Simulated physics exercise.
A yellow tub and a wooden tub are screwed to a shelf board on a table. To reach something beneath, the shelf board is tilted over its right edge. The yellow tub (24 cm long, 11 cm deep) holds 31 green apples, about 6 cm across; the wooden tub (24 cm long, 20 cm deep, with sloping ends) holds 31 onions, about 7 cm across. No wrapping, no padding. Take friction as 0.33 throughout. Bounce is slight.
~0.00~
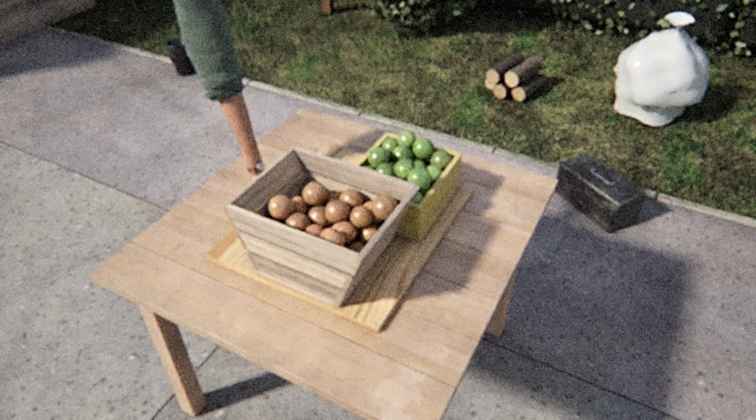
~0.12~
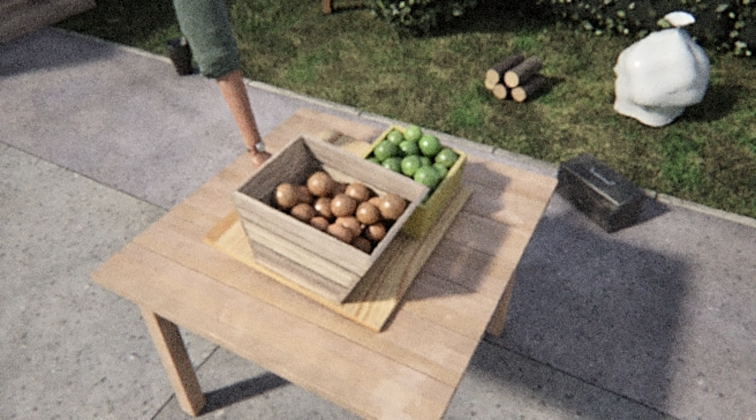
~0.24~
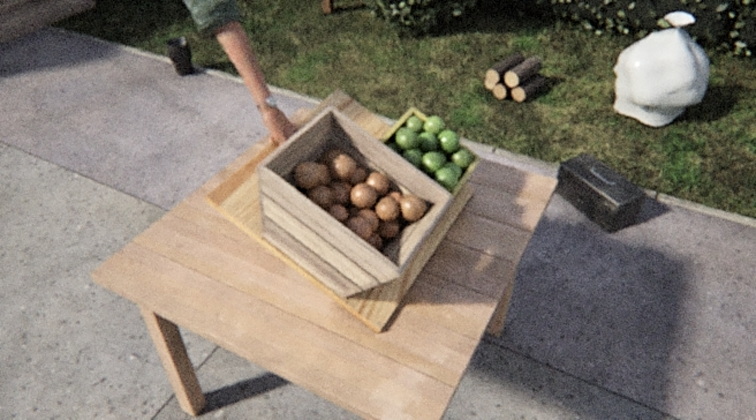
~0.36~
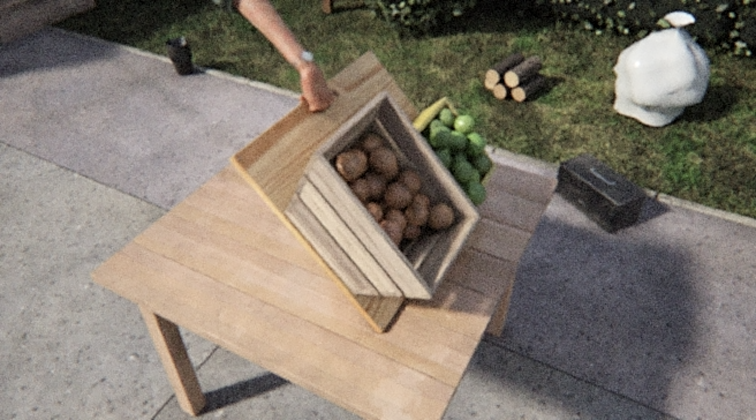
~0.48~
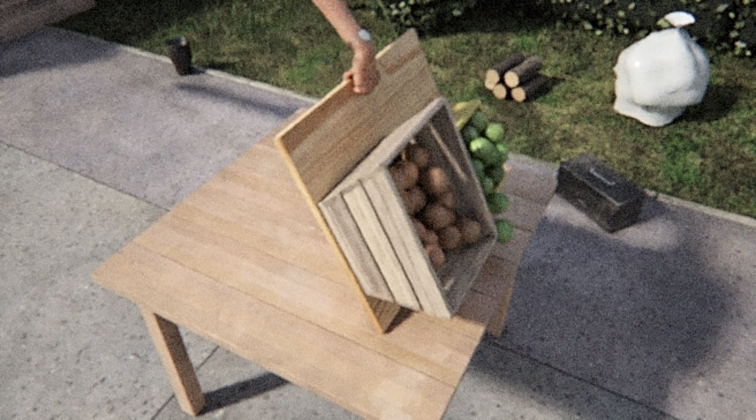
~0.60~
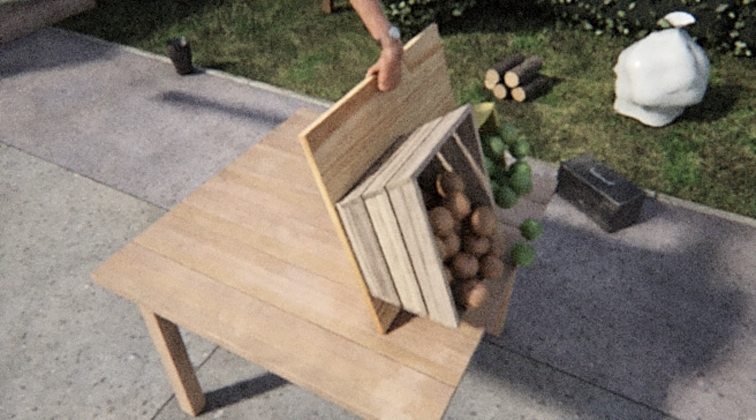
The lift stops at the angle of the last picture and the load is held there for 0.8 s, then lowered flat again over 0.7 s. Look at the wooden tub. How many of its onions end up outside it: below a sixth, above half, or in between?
It sheds over half of them.
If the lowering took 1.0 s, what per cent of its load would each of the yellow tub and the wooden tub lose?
Then yellow tub 40, wooden tub 60 per cent.
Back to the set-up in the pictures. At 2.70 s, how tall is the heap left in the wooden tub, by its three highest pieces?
About 14 cm.
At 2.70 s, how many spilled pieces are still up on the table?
About 1.
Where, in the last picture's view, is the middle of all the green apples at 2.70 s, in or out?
Around (431, 191).
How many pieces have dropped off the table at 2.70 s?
About 30.
After 0.94 s, tilt 71°; yellow tub 19 in, 12 out and wooden tub 15 in, 16 out.
After 1.36 s, tilt 71°; yellow tub 19 in, 12 out and wooden tub 11 in, 20 out.
After 1.95 s, tilt 8°; yellow tub 18 in, 13 out and wooden tub 11 in, 20 out.
When it is over (at 2.70 s), yellow tub 18 in, 13 out and wooden tub 11 in, 20 out. Asked share, 20 of 31, 65 per cent.
